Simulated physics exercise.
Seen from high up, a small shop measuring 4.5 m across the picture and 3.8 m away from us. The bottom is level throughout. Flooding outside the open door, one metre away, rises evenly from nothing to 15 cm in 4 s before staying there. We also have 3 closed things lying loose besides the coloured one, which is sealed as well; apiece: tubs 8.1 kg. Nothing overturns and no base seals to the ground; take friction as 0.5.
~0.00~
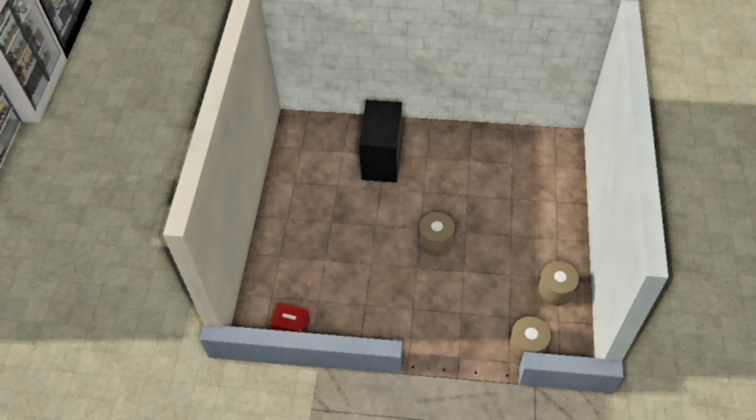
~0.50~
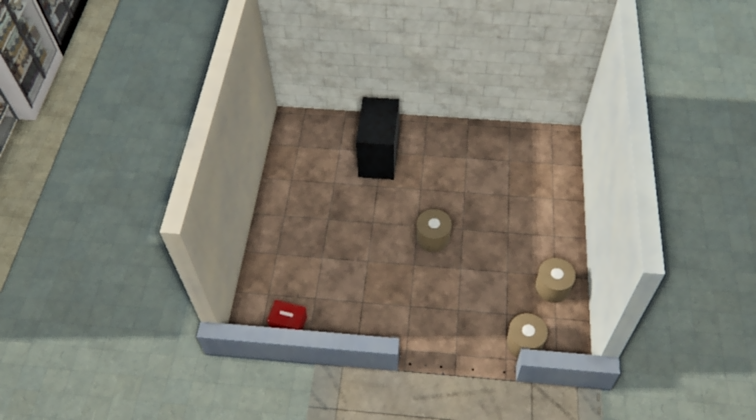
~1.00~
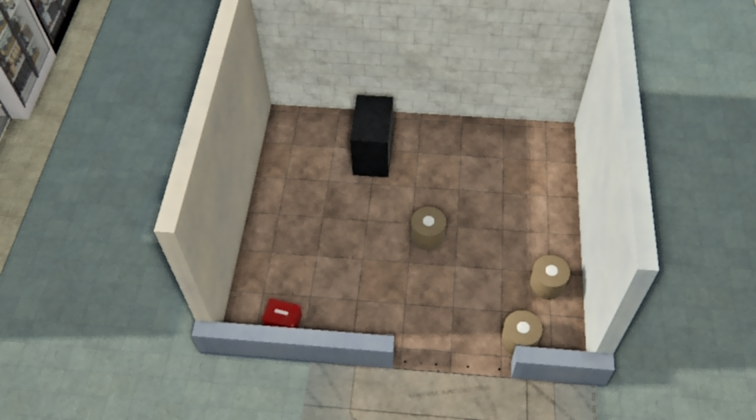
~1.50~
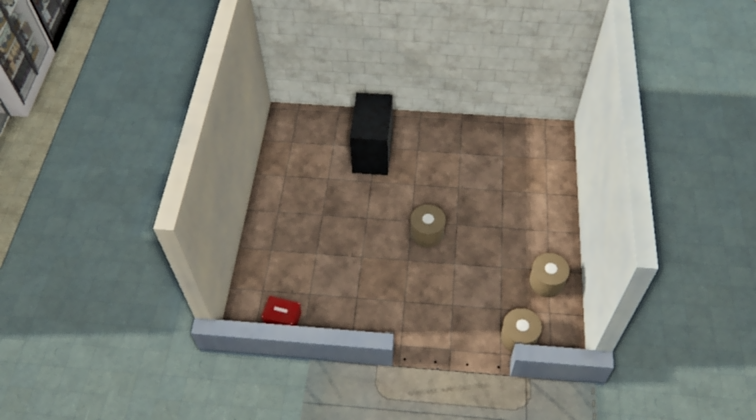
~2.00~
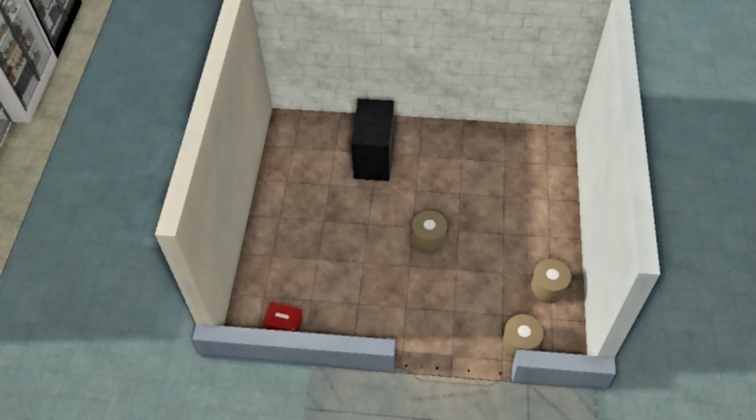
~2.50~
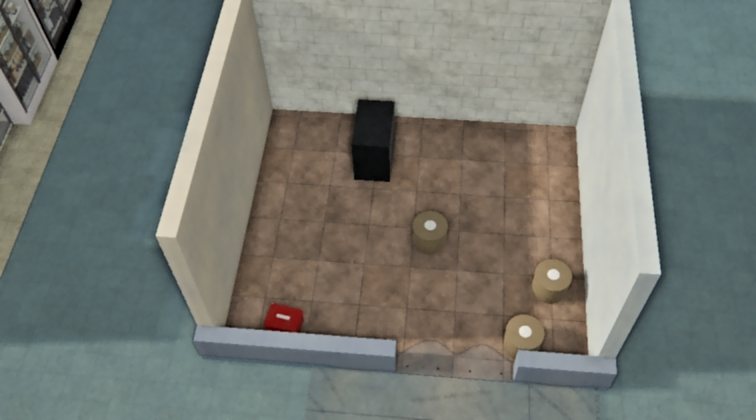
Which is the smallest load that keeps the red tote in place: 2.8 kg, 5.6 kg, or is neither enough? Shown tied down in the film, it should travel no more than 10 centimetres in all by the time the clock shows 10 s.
2.8 kg is enough.
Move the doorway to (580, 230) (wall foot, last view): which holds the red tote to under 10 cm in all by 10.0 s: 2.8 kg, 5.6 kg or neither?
With that change, neither one suffices.
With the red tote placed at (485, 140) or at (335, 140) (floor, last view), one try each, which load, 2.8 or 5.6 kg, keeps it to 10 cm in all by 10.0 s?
Well, at the first spot no weight will do, and at the second no weight will do.
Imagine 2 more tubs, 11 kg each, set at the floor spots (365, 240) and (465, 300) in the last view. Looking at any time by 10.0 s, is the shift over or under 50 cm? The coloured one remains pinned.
In the order given, within the mark and then beyond the mark.
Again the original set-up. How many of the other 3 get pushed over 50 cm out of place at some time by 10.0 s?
By my tally, 1.
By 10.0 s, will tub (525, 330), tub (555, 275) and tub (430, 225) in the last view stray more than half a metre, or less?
In turn: Less, under, more.
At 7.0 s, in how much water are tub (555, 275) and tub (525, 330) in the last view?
First roughly 2 cm, second roughly 3 cm.
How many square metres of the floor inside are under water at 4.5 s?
About 4.0 m2.
After 3.5 s the red tote would be 0 cm from its start with 2.8 kg and 0 cm from its start with 5.6 kg; 0 cm of water round it then.
After 4.5 s the red tote would be 0 cm from its start with 2.8 kg and 0 cm from its start with 5.6 kg; 0 cm of water round it then.
After 7.0 s the red tote would be 0 cm from its start with 2.8 kg and 0 cm from its start with 5.6 kg; 0 cm of water round it then.
After 10.0 s the red tote would be 0 cm from its start with 2.8 kg and 0 cm from its start with 5.6 kg; 0 cm of water round it then.
